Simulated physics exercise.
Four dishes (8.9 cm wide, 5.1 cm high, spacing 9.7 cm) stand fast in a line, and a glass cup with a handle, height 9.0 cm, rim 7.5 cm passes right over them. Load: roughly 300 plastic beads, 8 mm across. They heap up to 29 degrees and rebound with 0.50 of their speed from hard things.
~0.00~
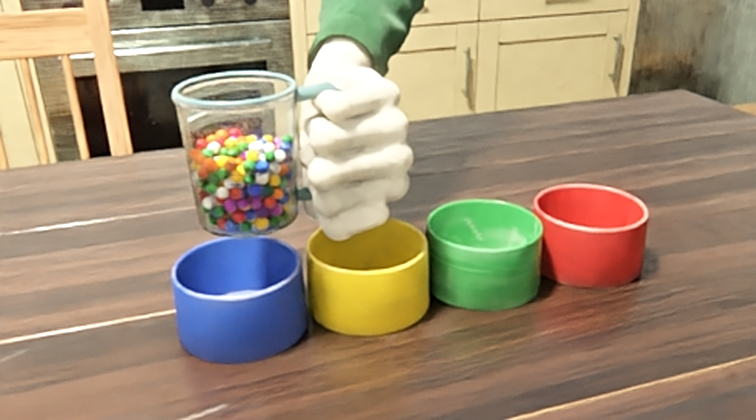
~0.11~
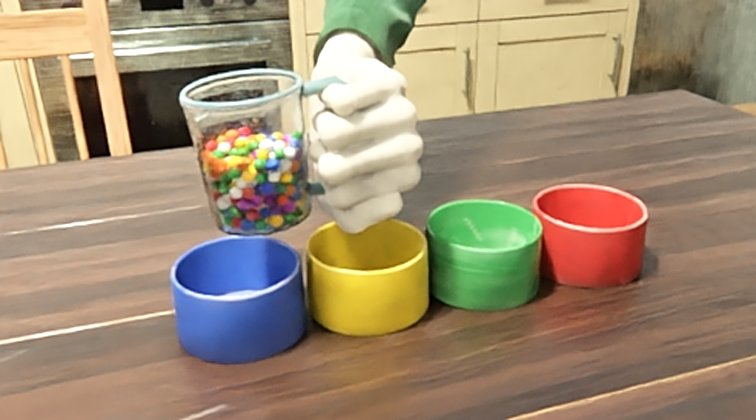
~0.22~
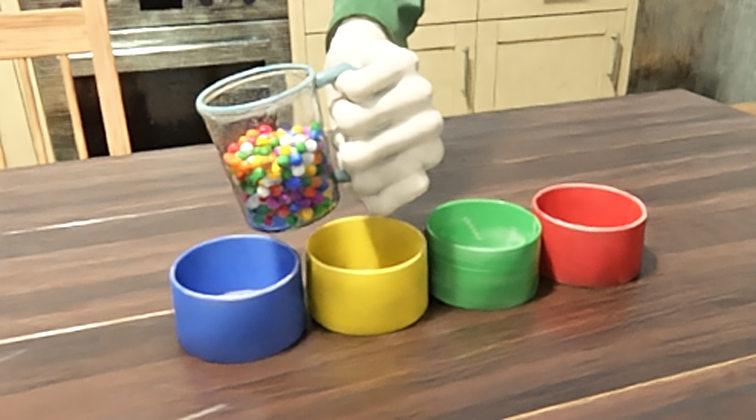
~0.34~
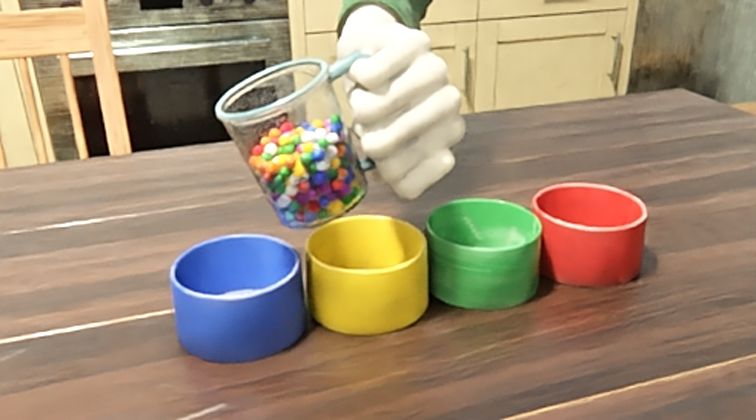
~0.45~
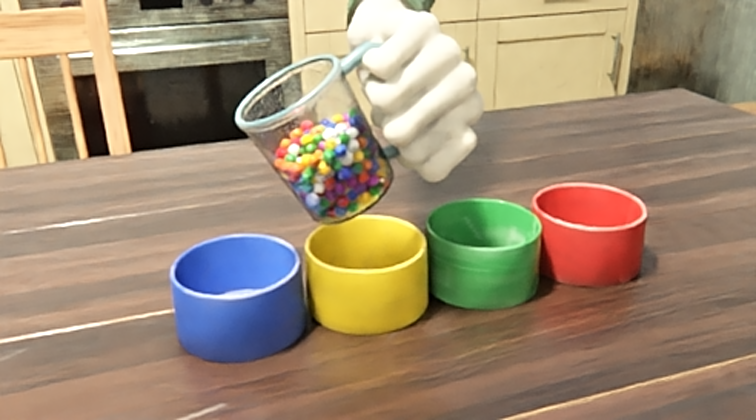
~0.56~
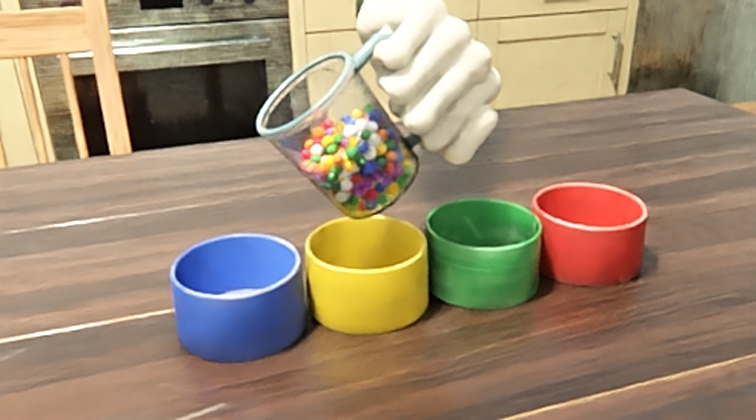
Kitchen table, a white-gloved hand tilting a clear cup of colourful beads leftward while moving it right above four coloured dishes.
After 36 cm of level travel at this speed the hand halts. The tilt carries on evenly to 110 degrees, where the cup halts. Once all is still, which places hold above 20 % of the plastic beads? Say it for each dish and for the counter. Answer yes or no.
Red dish: No; blue dish: No; green dish: Yes; yellow dish: No; on the counter: No.
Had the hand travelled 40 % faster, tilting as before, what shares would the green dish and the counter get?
Green 0, counter 0.
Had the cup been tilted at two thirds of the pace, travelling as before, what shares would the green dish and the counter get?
Then: Green 0, counter 0.
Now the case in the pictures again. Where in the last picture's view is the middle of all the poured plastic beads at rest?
Near (486, 258).
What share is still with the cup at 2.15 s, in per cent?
About 5 per cent.
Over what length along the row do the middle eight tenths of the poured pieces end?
Roughly 8 cm.
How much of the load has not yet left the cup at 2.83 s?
About 0 per cent.
Then, at 1.52 s, tilt 103 degrees; cup holds 90 %, green 5 %.
After 2.15 s, tilt 110 degrees; cup holds 5 %, red 5 %, green 80 %, yellow 5 %.
Then, at 2.83 s, tilt 110 degrees; cup holds 0 %, red 10 %, green 80 %, yellow 5 %.
By 3.1 s all is still; red 10 %, blue 0 %, green 80 %, yellow 5 %, counter 5 %.
